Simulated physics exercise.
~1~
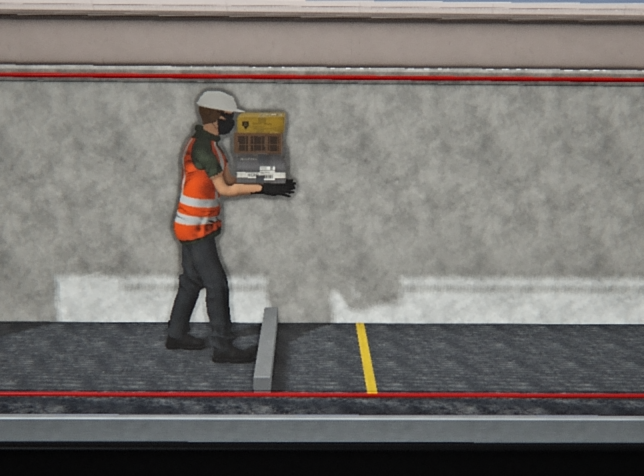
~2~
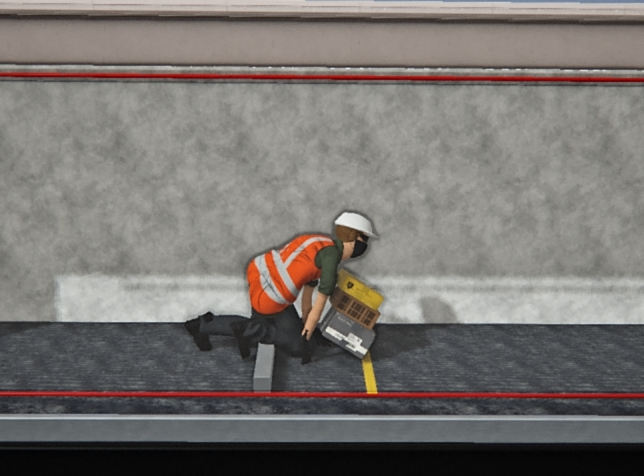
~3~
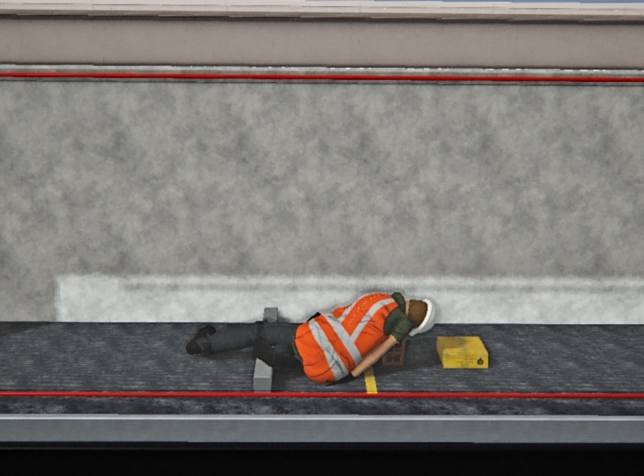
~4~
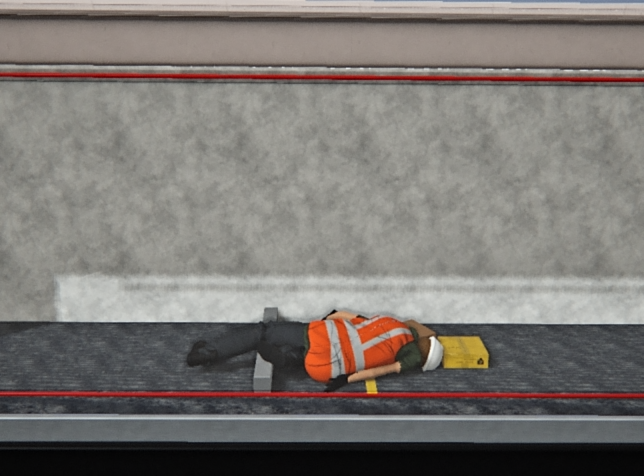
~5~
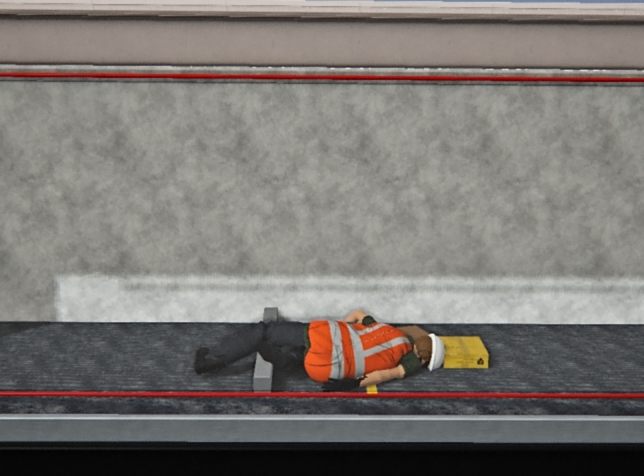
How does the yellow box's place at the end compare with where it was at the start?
At the start it sat on top of the stack held up in the person's arms, left of the yellow line. At the end it lay on the floor, well to the right and beyond the line, by the person's head.
